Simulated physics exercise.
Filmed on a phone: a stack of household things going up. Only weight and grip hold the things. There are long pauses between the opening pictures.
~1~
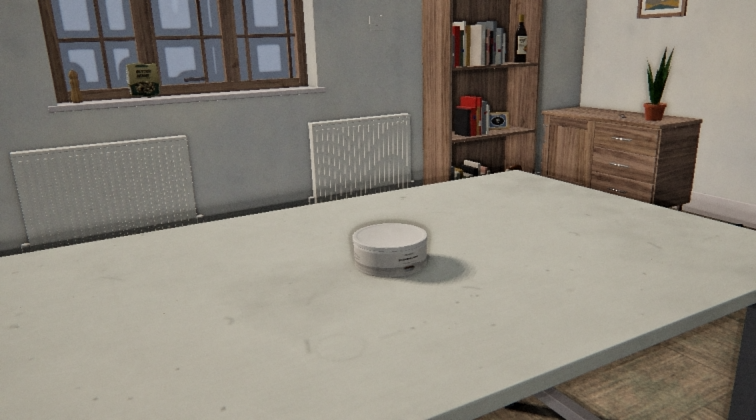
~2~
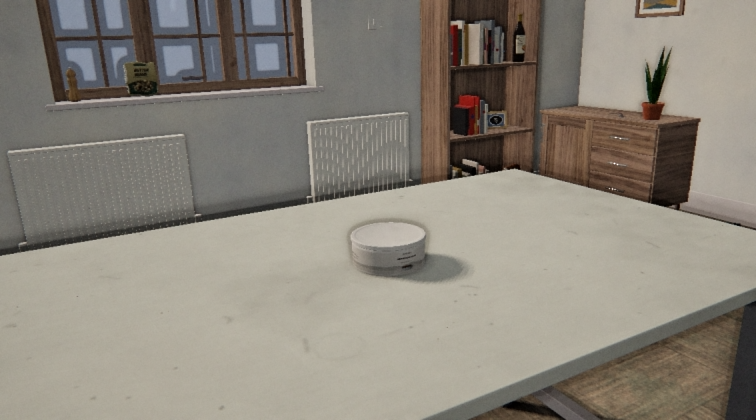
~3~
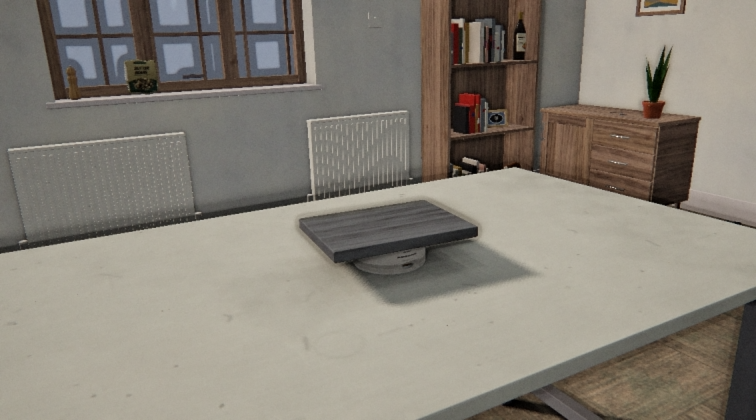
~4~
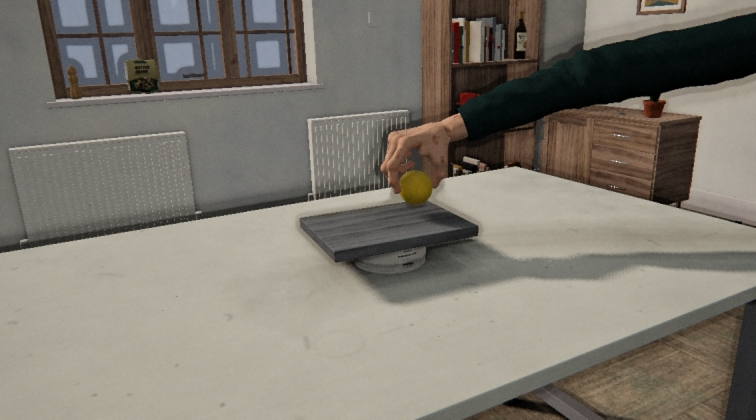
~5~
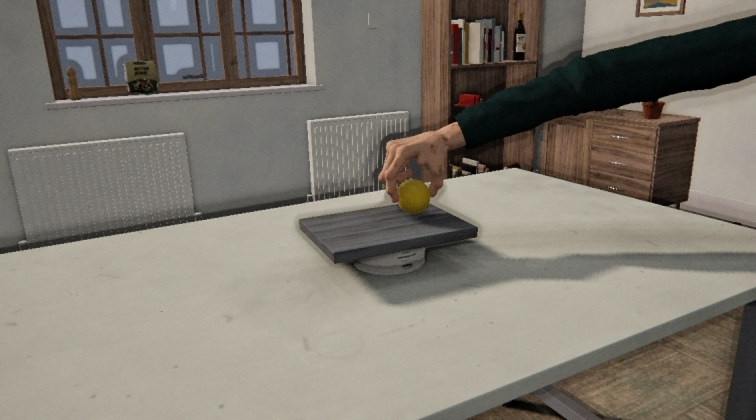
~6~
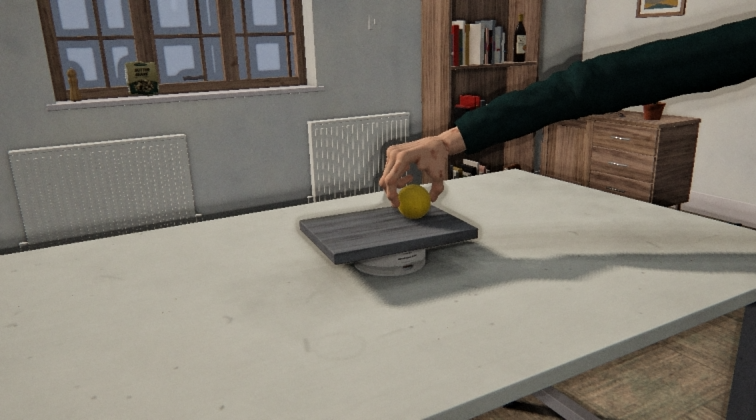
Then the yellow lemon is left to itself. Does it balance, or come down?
The pile stays up.
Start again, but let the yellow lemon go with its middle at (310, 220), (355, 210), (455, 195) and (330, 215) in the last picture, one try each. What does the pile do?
First try: It loses its balance; second try: It holds; third try: It comes apart; fourth try: It holds.
Then, 0.20 s after the last picture, nothing has stirred.
Then, 0.50 s after the last picture, yellow lemon resting near (414, 202).
At rest, all 3 in place. Seen from the same camera at the end, yellow lemon near (414, 202). The pile holds.
